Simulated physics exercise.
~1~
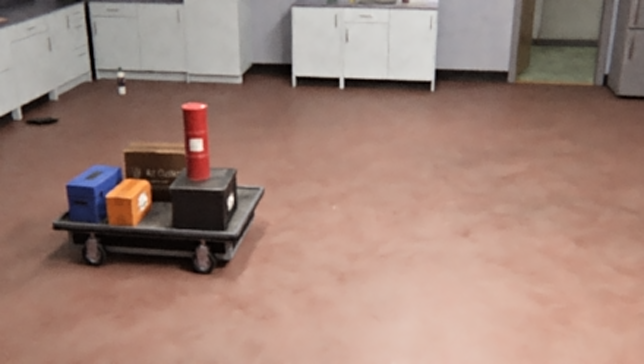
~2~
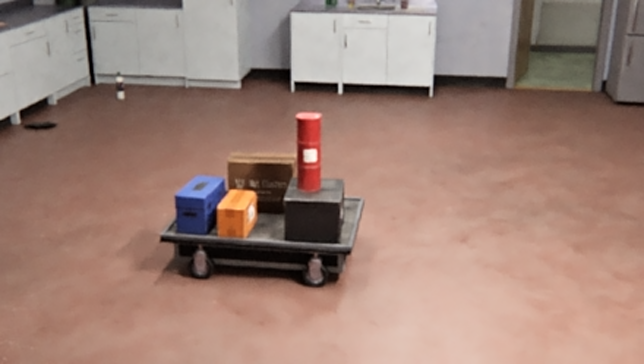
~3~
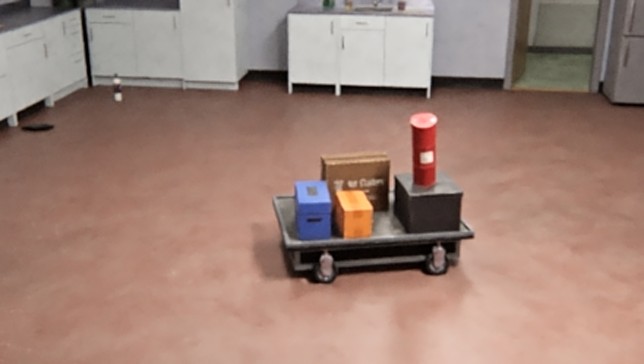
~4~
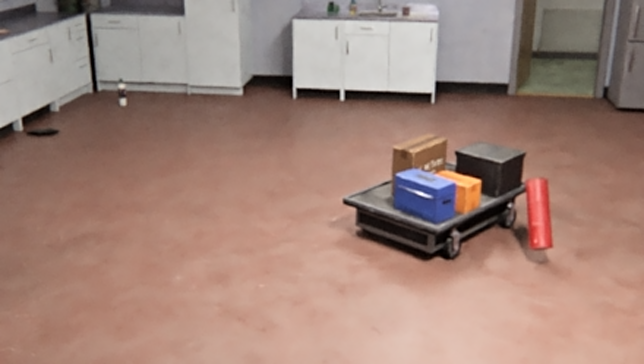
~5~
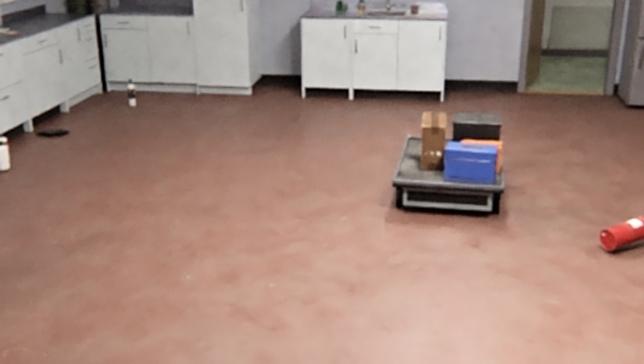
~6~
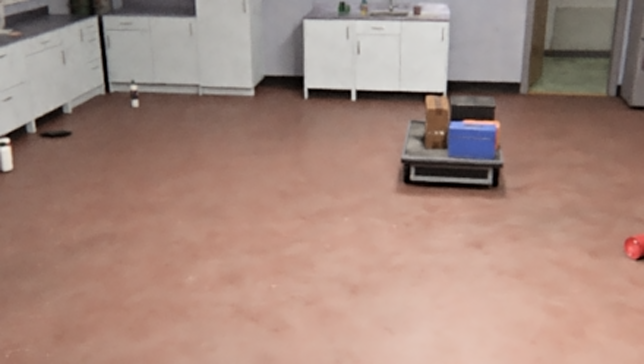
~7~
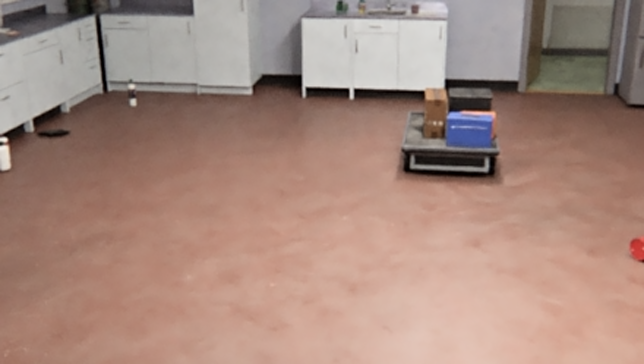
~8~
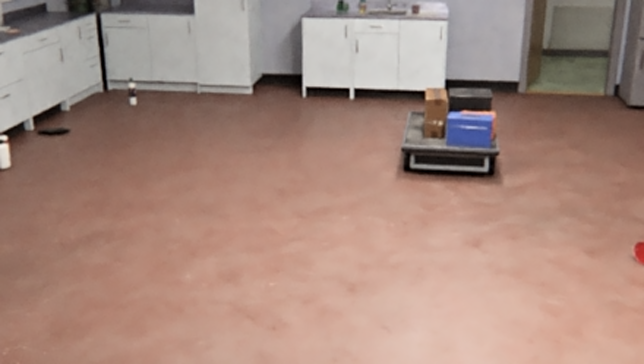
The clip shows a flat cart carrying boxes, a blue toolbox and a red canister rightward across a reddish floor; as it curves away, the canister tips off and rolls right, and the cart stops near the cabinets with its other items still aboard.
